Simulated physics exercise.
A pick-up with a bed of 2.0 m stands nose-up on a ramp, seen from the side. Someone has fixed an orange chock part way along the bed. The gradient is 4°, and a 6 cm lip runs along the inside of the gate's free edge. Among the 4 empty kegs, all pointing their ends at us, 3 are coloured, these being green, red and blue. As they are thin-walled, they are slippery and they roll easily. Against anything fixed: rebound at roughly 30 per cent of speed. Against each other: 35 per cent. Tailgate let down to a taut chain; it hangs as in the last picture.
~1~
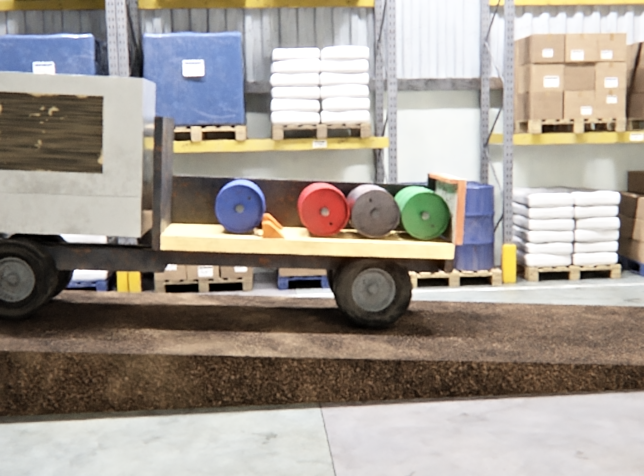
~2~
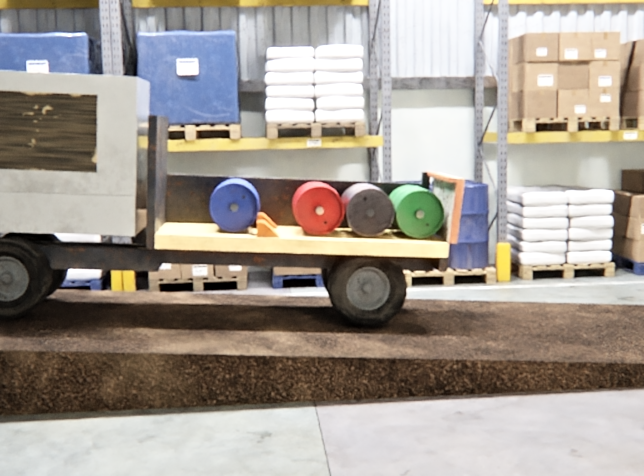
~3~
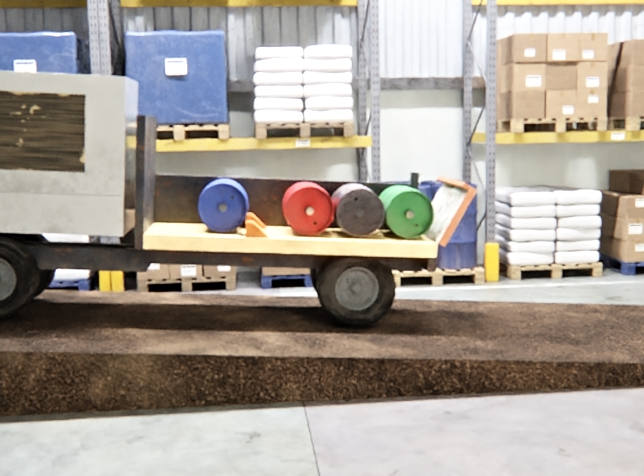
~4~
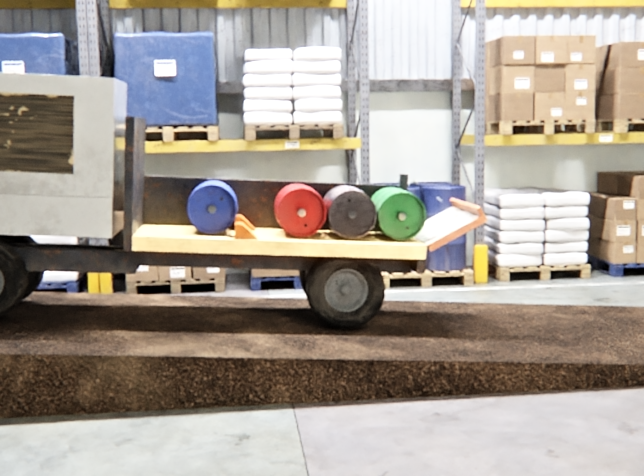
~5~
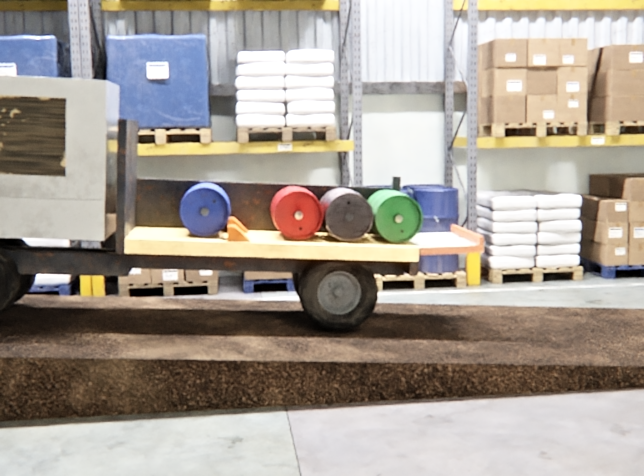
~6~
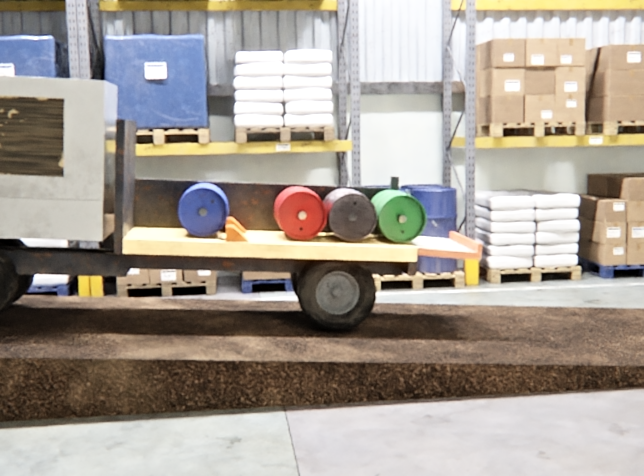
A pick-up truck stands nose-up to the left on a brown ramp in a warehouse, seen from the side with stacked shelves behind. On its pale bed, a blue cylinder sits left of an orange wedge, with red, dark grey and green ones to the right. The orange-edged tailgate swings down to just below level as the camera pans slightly right, and the right-hand three shift slightly towards it while the blue stays put.
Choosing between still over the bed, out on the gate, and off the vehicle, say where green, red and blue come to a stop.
They stop as follows: Green - out on the gate; red - still over the bed; blue - still over the bed.
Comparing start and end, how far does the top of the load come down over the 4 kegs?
0 cm.
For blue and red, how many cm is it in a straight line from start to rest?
Blue 0, red 50.
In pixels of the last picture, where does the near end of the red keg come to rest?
At about (357, 218).
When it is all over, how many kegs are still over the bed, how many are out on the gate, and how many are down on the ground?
Respectively 3, 1, 0.
Another 0.2 s on from the last picture, green is on the bed, 5 cm short of the hinge, rolling right; red is on the bed, 75 cm short of the hinge, rolling right; blue is on the bed, 150 cm short of the hinge; 0 gone off the back.
Another 0.3 s on from the last picture, green is on the bed, 5 cm short of the hinge, rolling right; red is on the bed, 75 cm short of the hinge, rolling right; still the same for blue; 0 gone off the back.
Another 0.5 s on from the last picture, green is on the gate, 5 cm past the hinge, rolling right; red is on the bed, 65 cm short of the hinge, rolling right; still the same for blue; 0 gone off the back.
In the end (3.1 s after the last picture), green is on the gate, 30 cm past the hinge; red is on the bed, 40 cm short of the hinge; blue is on the bed, 150 cm short of the hinge; 0 gone off the back.
